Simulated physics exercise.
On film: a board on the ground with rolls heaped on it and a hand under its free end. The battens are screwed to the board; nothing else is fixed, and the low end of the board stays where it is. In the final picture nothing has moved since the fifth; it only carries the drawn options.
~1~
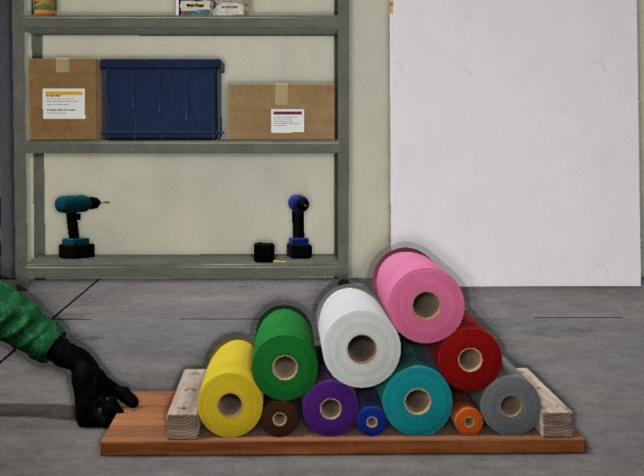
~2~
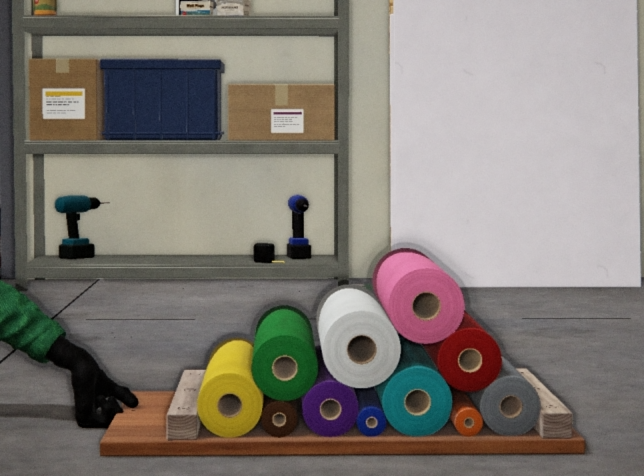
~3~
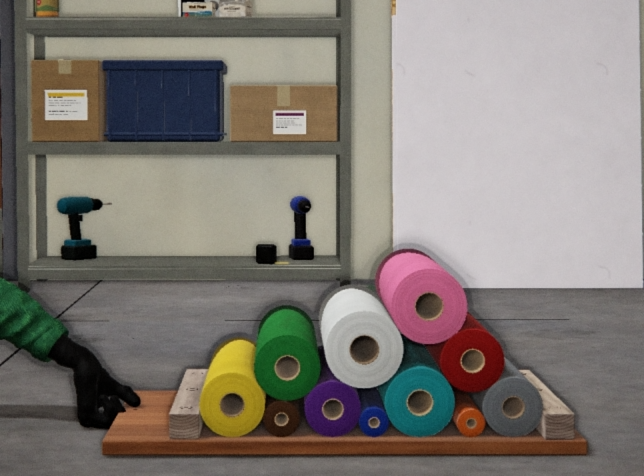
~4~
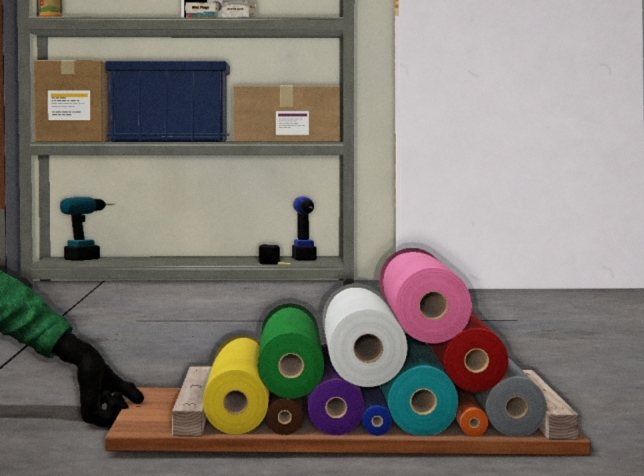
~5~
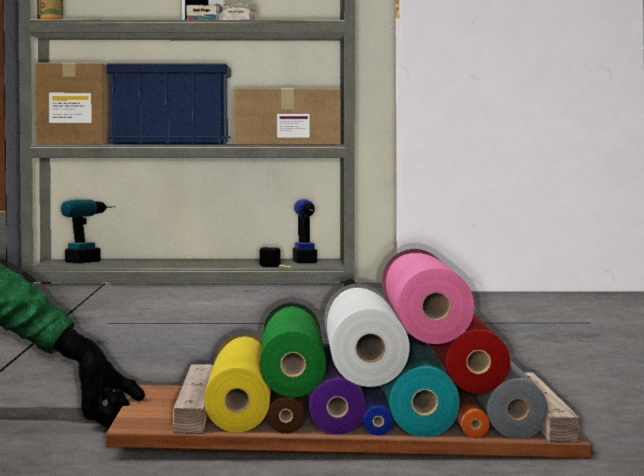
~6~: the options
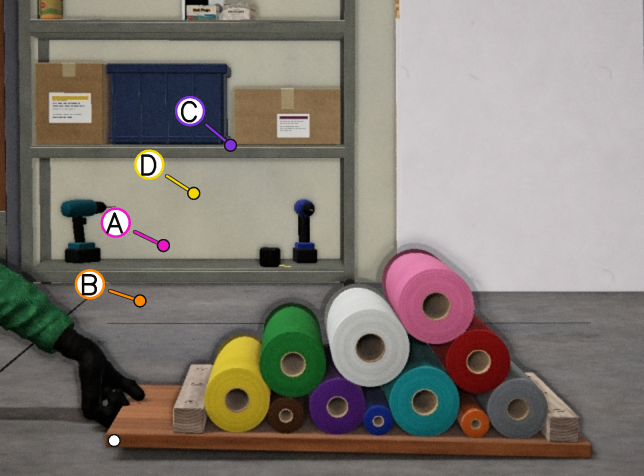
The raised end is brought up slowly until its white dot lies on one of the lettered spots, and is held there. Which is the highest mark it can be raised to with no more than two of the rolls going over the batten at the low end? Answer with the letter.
Mark C is as high as it can go.
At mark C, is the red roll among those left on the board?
The red roll: No.
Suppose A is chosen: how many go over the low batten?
It comes to none.
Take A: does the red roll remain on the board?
Yes, with A.
On the marked copy, A at (163, 245); B at (140, 301); C at (231, 145); D at (194, 193); the white dot at (114, 440).
Following C. Soon after the start, board at 21°.
Later, board at 40°.
In the end, board at 40°, two over the low batten (red, pink).
As for the rest, A none over the low batten; B none over the low batten; D none over the low batten.
